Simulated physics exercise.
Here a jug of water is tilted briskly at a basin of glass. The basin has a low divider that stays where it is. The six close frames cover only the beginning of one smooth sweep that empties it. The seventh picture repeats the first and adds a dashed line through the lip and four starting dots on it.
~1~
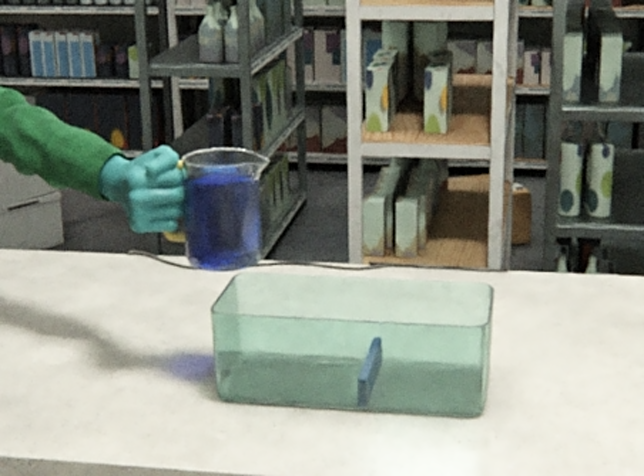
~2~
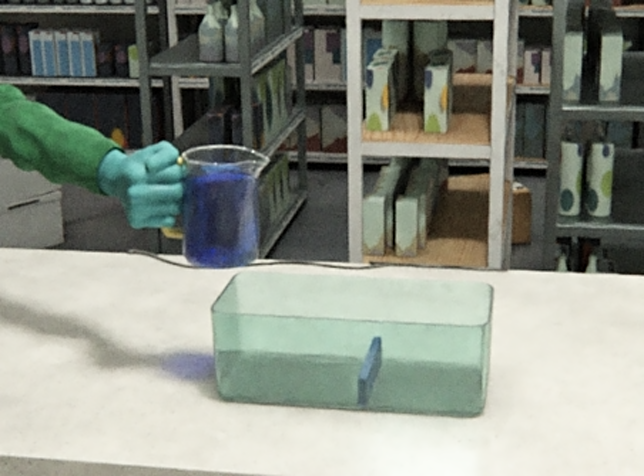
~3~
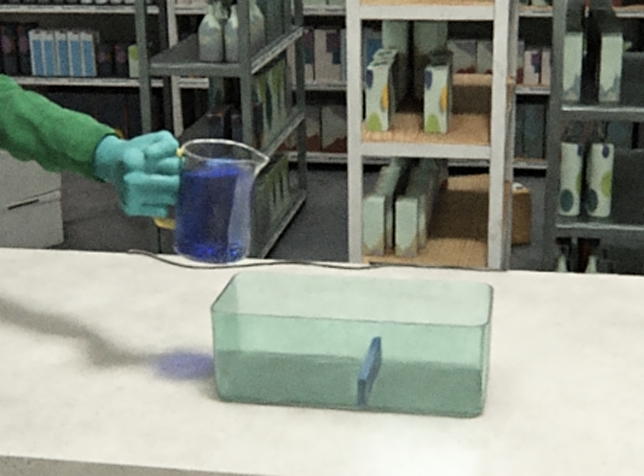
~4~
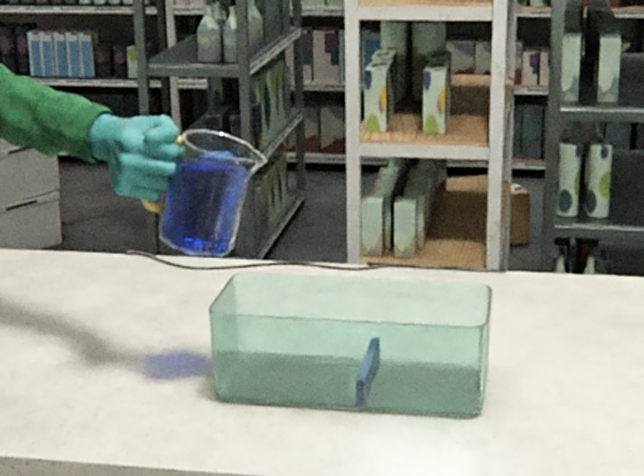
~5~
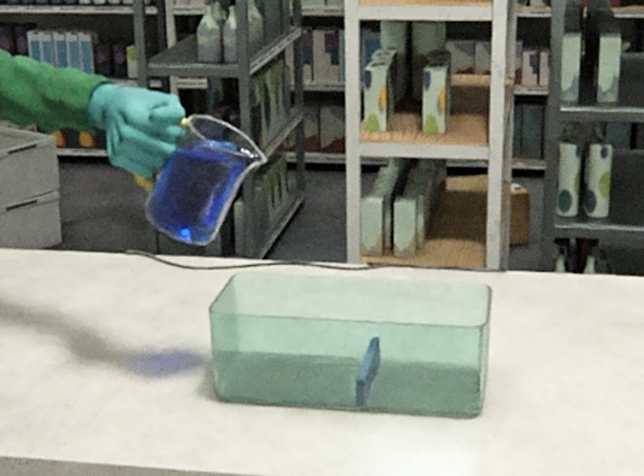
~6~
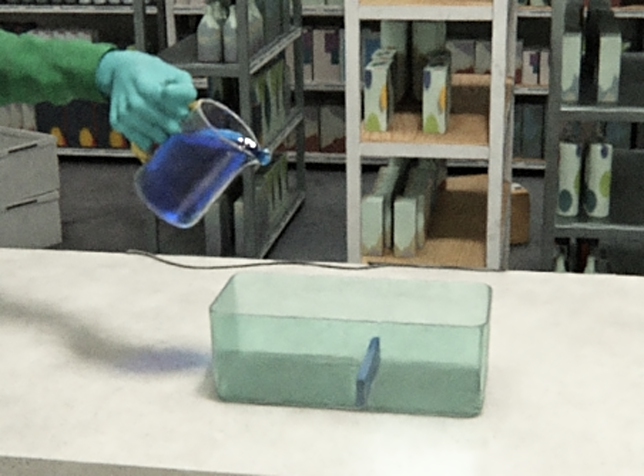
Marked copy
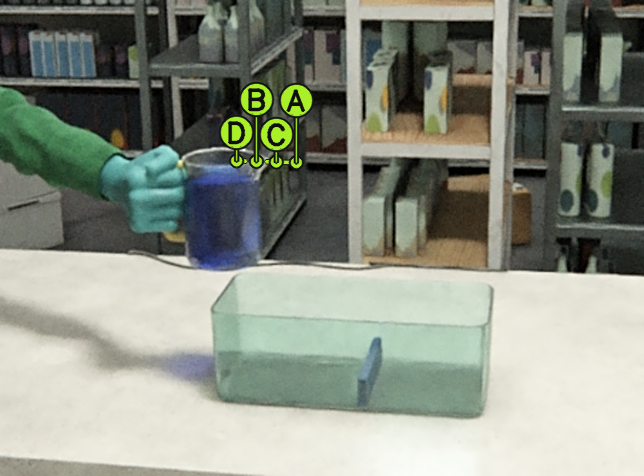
A teal-gloved hand in a green sleeve holds a clear jug of deep blue liquid at the left, above a pale worktop seen from the front and slightly above. Below and to the right sits a greenish glass basin with a low blue wall inside, before shelves of cartons and bottles. The hand tilts the upright jug steeply rightward until liquid reaches over its lip, while the camera stays still.
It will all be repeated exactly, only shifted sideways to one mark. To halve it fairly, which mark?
B beats the others.
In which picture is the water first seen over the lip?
In picture 6.
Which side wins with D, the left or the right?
The left one.
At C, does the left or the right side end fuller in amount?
The right one.
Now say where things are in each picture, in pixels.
In the first frame, upright, lip at (267, 161); basin from (218, 397) to (485, 414); top of the wall at (370, 357); nothing has left yet.
In the second frame, upright, lip at (267, 161); nothing has left yet.
In the third frame, tipped about 8°, lip at (267, 161); nothing has left yet.
In the fourth frame, tipped about 16°, lip at (265, 161); nothing has left yet.
In the fifth frame, tipped about 28°, lip at (264, 161); nothing has left yet.
In the sixth frame, tipped about 42°, lip at (264, 160); water is over the lip, down to (264, 160).
In lime, A at (296, 162); B at (256, 161); C at (276, 162); D at (236, 160).
Choosing A, about 15 % ends left of the wall and 81 % right of it; 4 % is lost outside.
Choosing B, about 50 % ends left of the wall and 46 % right of it; 4 % is lost outside.
Choosing C, about 19 % ends left of the wall and 77 % right of it; 5 % is lost outside.
Choosing D, about 75 % ends left of the wall and 18 % right of it; 7 % is lost outside.
